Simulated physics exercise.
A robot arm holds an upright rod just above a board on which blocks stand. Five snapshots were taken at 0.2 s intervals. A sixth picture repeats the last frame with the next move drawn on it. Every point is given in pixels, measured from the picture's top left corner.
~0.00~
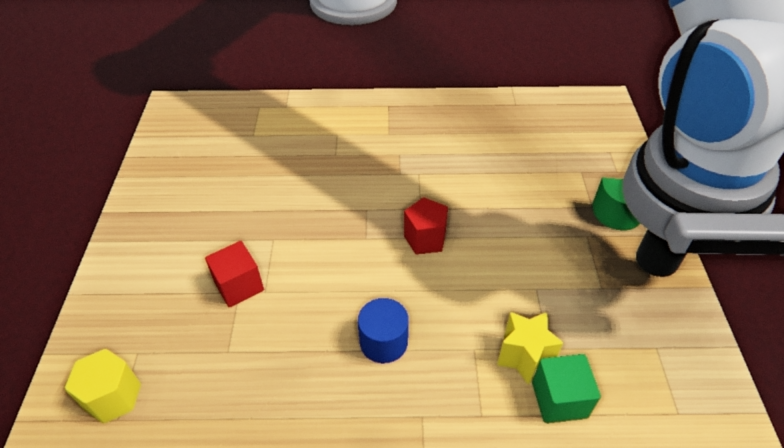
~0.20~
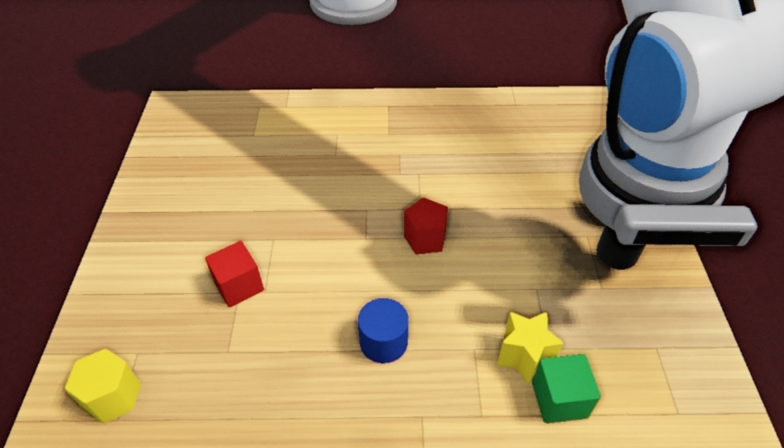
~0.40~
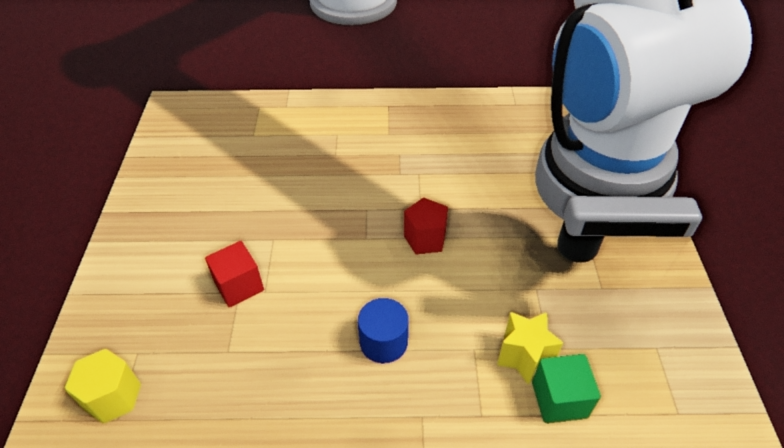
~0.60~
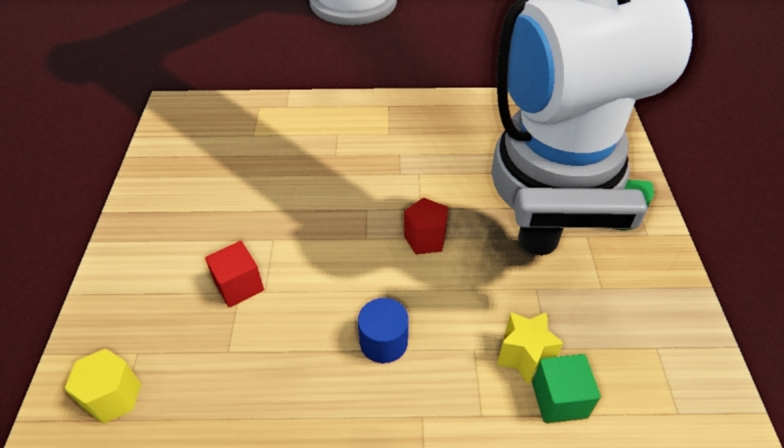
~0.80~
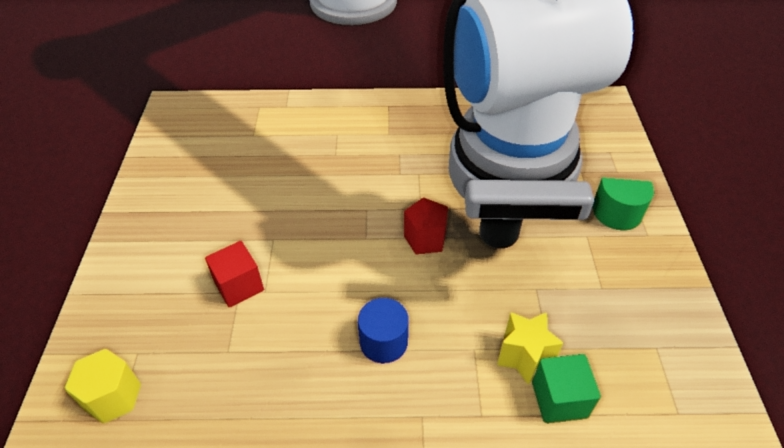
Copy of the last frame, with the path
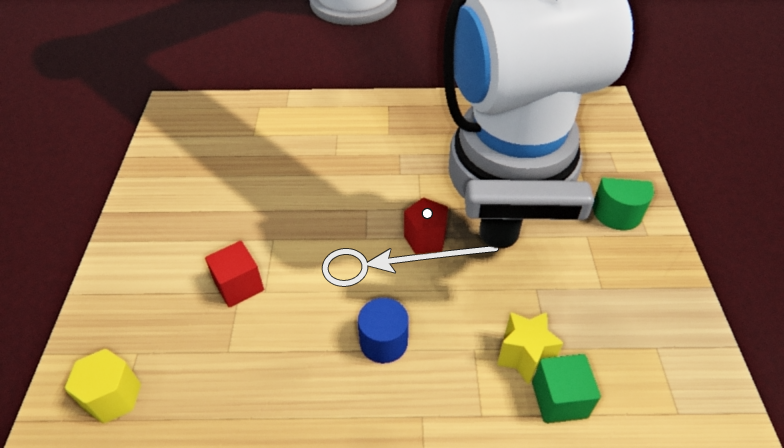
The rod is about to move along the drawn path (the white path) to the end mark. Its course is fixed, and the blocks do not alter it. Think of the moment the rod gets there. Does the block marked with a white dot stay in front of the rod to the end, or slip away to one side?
When the path ends, it will lie beside or behind the rod.
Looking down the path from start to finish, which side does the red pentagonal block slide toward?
Facing from start to end, it shifts right.
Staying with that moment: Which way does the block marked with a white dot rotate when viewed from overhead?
The block marked with a white dot rotates clockwise.
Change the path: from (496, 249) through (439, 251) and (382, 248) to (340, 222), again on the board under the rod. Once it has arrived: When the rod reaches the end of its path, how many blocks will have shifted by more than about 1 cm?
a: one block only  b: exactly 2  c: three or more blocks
a (one block only)
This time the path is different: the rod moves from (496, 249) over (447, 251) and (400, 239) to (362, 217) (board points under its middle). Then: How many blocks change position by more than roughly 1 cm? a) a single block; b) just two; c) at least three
Option a.
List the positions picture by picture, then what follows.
Tip of the rod (656, 262), middles of tops, blue cylinder (383, 319), red pentagonal block (427, 213), in the first frame.
Rod (616, 255), nothing pushed, in the second frame.
Rod (577, 248), nothing pushed, in the third frame.
Rod (538, 242), nothing pushed, in the fourth frame.
Rod (499, 235), blue cylinder (383, 319), red pentagonal block (427, 213), in the fifth frame.
The line goes from (496, 249) directly to (345, 267); the dot is on the red pentagonal block.
On the path given first. One third of the way, rod (447, 240); red pentagonal block (414, 212), turned 25° clockwise.
Two thirds of the way, rod (396, 247); red pentagonal block (387, 206), turned 65° clockwise.
At the end, rod (344, 254); blue cylinder unmoved; red pentagonal block (387, 206), turned 70° clockwise.
